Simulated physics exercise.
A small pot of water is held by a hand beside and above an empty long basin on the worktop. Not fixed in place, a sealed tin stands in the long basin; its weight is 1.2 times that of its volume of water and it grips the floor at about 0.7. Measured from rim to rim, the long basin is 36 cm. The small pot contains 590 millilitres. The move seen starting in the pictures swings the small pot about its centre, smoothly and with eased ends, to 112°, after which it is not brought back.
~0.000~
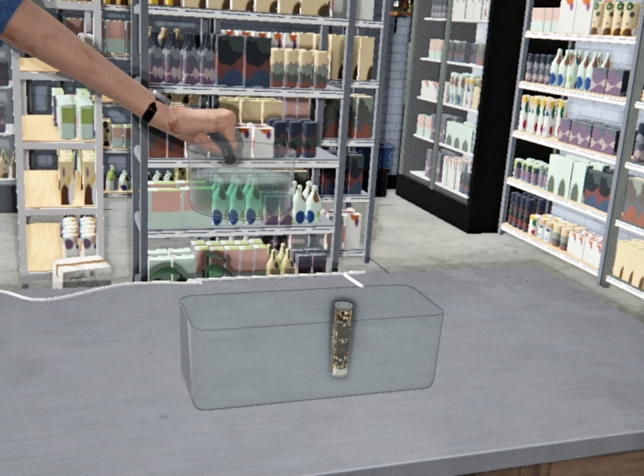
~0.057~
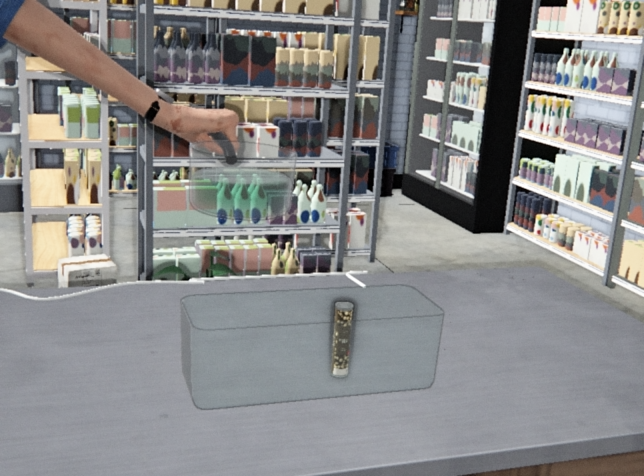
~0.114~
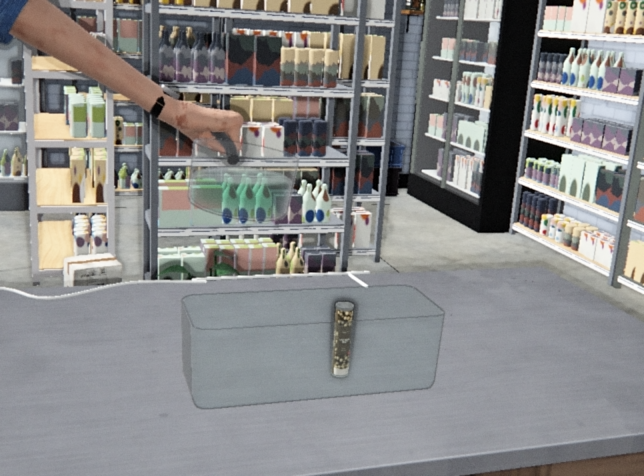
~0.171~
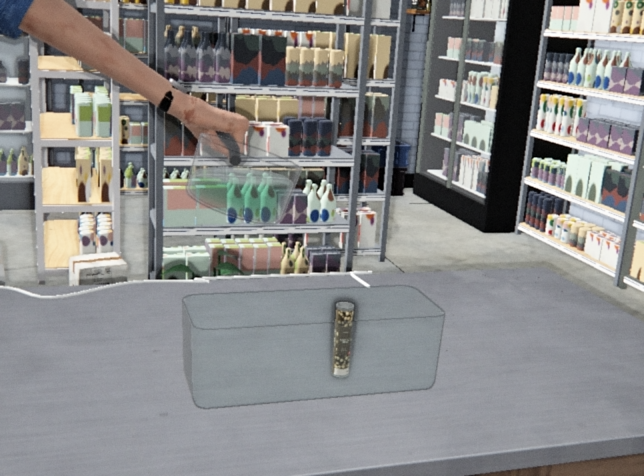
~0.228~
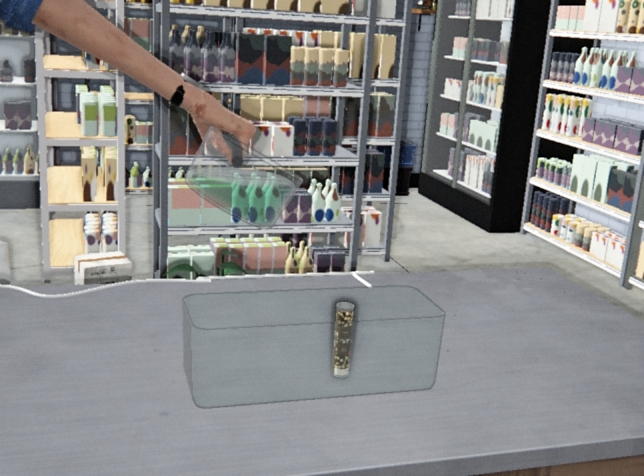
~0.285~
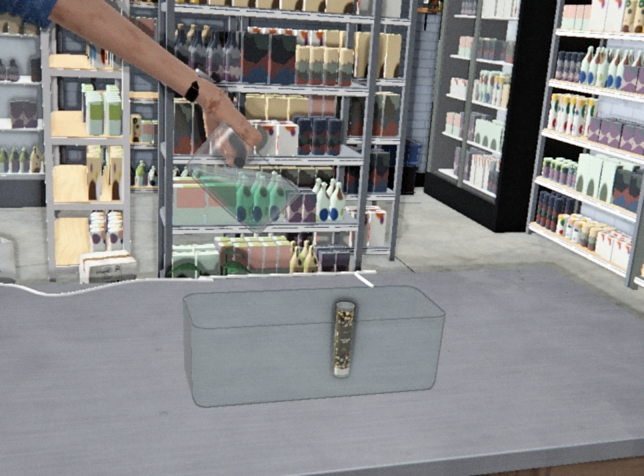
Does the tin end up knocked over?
Yes.
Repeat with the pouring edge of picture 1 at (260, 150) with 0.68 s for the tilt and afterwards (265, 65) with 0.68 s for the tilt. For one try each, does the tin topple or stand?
First it stays on its base; then it stays on its base.
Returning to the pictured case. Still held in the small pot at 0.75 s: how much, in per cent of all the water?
I'd say some 5 per cent remains.
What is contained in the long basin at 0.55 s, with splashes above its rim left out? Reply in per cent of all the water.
I reckon close to 20 percent of it.
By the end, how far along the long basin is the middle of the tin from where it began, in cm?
Looks like roughly 7.5 cm in total.
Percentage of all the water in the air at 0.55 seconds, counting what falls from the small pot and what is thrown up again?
Some 54 per cent.
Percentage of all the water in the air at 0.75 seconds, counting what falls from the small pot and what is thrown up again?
12 in a hundred, give or take.
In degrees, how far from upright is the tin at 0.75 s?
Some 10°.
After 0.55 s the tilt is 103° and 27 per cent is still to pour; the tin stands where it began.
After 0.75 s the tilt is 112° and 5 per cent is still to pour; the tin leans 10°.
After 0.96 s the tilt is 112° and 0 per cent is still to pour; the tin leans 53°.
After 1.18 s the tilt is 112° and 0 per cent is still to pour; the tin lies on its side.
In the end the tin lies on its side.
